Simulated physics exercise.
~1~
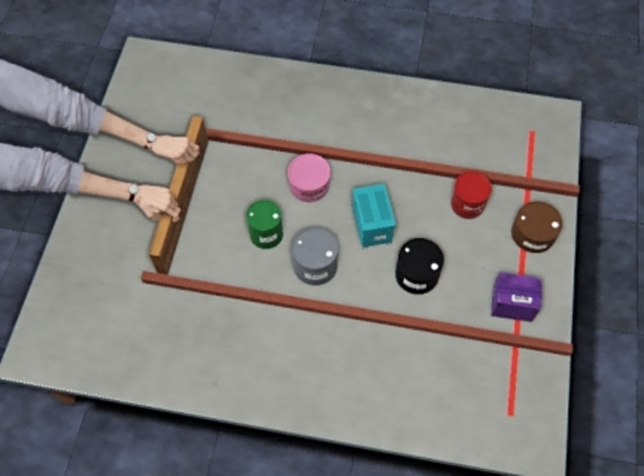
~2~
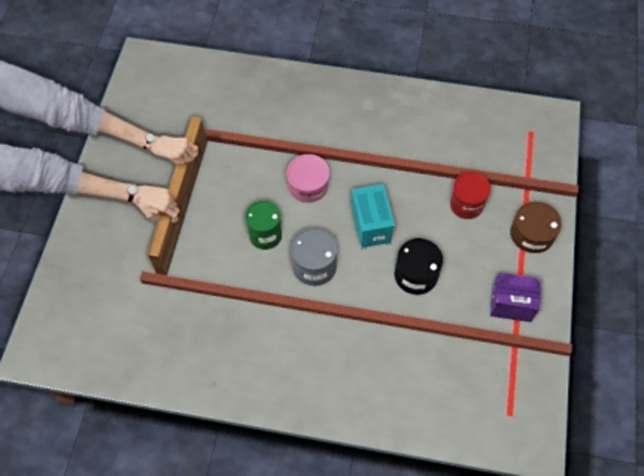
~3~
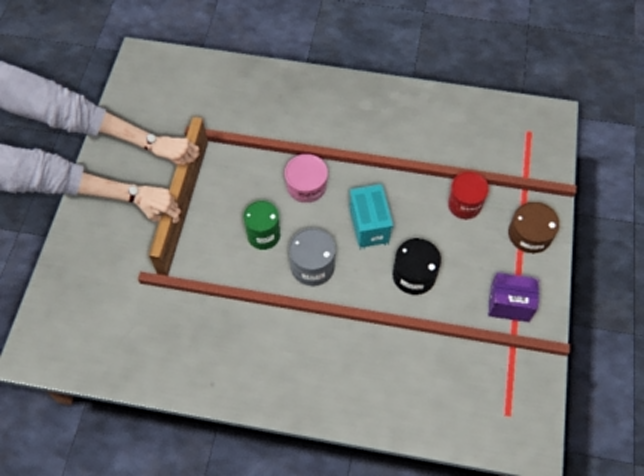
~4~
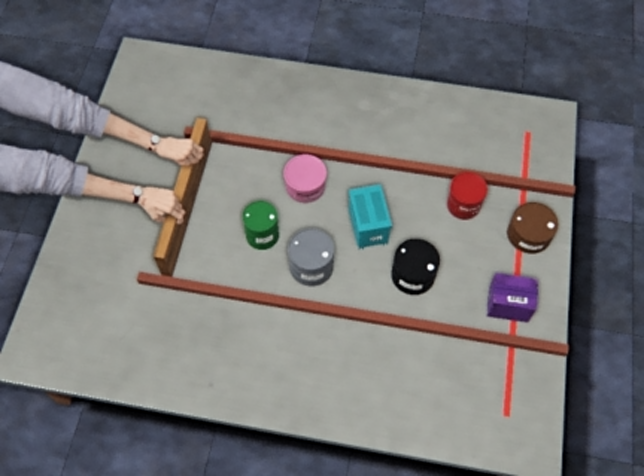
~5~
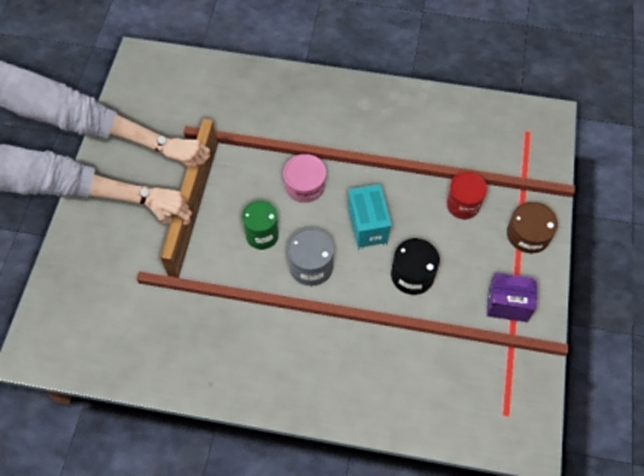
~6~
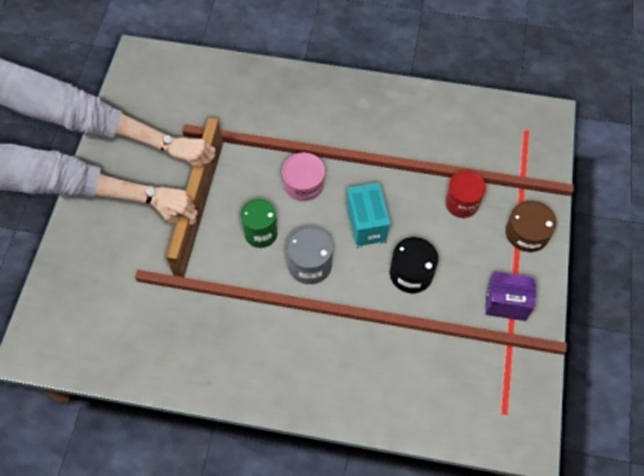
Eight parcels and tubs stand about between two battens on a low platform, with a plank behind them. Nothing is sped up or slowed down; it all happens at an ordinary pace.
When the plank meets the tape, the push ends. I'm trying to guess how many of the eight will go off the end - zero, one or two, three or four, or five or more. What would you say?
It is going to spill three or four of them.
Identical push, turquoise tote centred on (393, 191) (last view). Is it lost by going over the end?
Observed: The turquoise tote does not remain.
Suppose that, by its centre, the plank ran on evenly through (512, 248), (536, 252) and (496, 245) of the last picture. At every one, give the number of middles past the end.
Counts: 4, 5, 2.
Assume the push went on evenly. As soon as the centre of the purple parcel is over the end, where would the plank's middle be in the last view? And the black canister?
Roughly at (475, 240) and roughly at (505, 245).
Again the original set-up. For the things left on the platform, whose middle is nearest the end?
The turquoise tote is the one.
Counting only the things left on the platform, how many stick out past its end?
Counting them gives 1.
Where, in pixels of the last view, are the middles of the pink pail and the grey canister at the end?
Close to (544, 209); the other close to (540, 298).
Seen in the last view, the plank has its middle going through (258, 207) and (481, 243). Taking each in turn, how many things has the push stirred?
At the first spot 1, then 8.
Soon after, none off yet; brown canister at rest near (530, 227); purple parcel at rest near (510, 296); red pail at rest near (465, 195).
After that, none off yet; brown canister displaced a little near (542, 233); purple parcel displaced about its own width near (548, 311); red pail displaced well along near (523, 198).
In the end, the number that fall off is three or four; gone, black canister, red pail, purple parcel and brown canister.
